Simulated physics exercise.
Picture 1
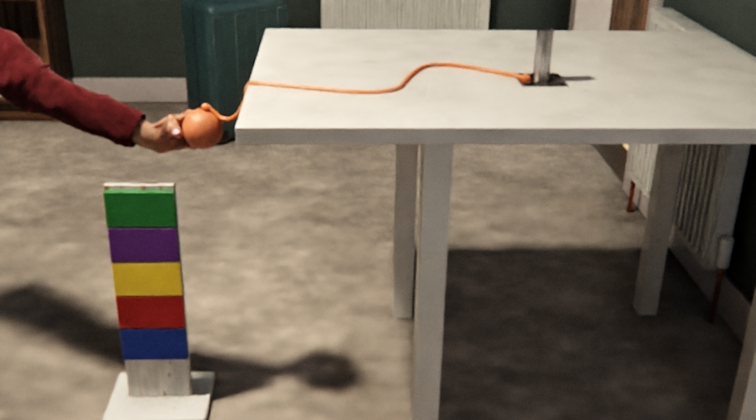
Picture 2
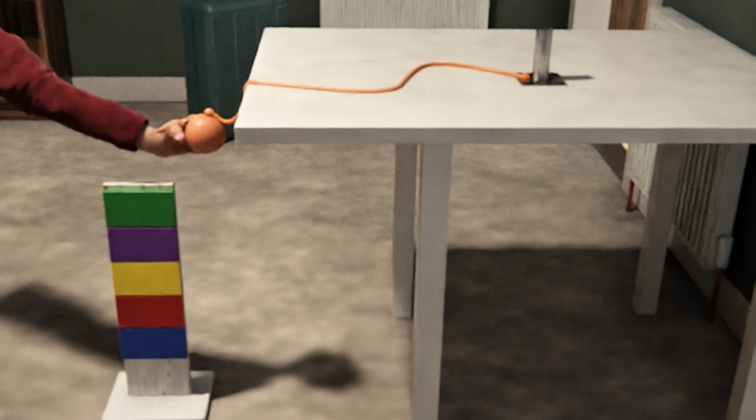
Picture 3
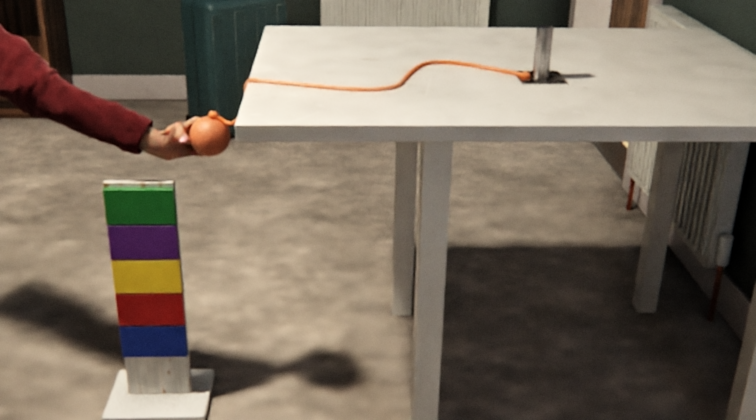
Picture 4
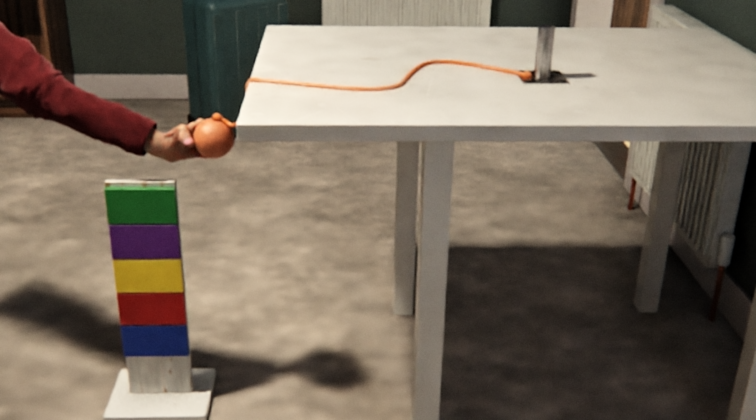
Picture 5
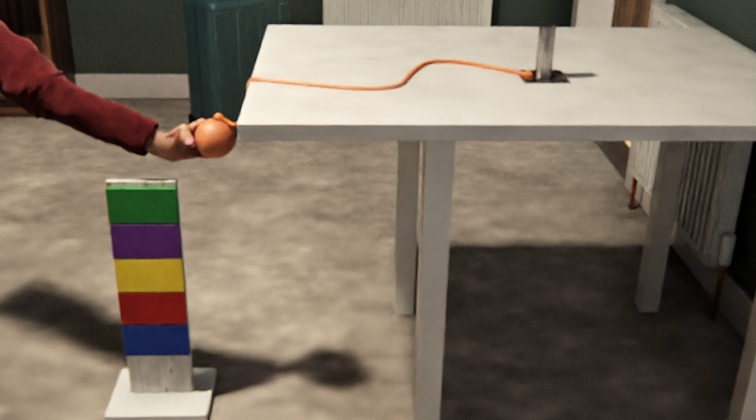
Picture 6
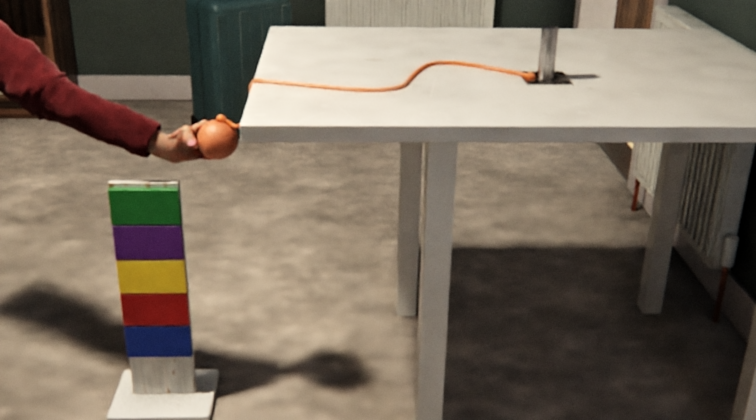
In a room with a pale, mottled floor and a radiator at the right, the view looks slightly down on a white table. A red-sleeved arm at the left holds an orange ball by the table's edge, its orange cord winding across the top to an upright post, above a board banded green, purple, yellow, red and blue. The hand eases the ball slightly right and down, while the cord stays nearly unchanged and the view shifts faintly.
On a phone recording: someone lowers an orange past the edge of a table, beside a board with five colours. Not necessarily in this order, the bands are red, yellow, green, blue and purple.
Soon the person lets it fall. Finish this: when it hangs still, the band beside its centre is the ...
When it hangs still, the band beside its centre is the purple one.
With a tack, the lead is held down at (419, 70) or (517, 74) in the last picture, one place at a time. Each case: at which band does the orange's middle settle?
Each in turn comes out as green, purple.
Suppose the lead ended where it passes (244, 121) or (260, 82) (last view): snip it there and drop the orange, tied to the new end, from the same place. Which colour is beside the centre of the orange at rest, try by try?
Green; no band.
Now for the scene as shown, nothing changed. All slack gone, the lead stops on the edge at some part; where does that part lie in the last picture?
Approximately at (327, 88) in the final frame.
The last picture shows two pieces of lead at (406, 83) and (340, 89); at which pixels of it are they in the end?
Result - first point (341, 74), second point (264, 73).
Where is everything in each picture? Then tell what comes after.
Orange (203, 129); green (140, 210); purple (144, 246); yellow (147, 280); red (151, 313); blue (154, 345), in the first frame.
Orange (206, 133); lead through (496, 72) (427, 66) (401, 84) (335, 90) (258, 83), in the second frame.
Orange (210, 136), in the third frame.
Orange (214, 138); lead through (498, 70) (429, 63) (403, 82) (337, 88) (260, 81), in the fourth frame.
Orange (216, 138), in the fifth frame.
Orange (218, 140); lead through (501, 71) (432, 64) (406, 83) (340, 89) (263, 82), in the sixth frame.
A little later, orange near (227, 240); level with purple.
Next, orange near (283, 227); level with purple.
Later still, orange near (250, 233); level with purple.
When it is over, orange near (259, 233); level with purple. Its middle rests at the purple band.
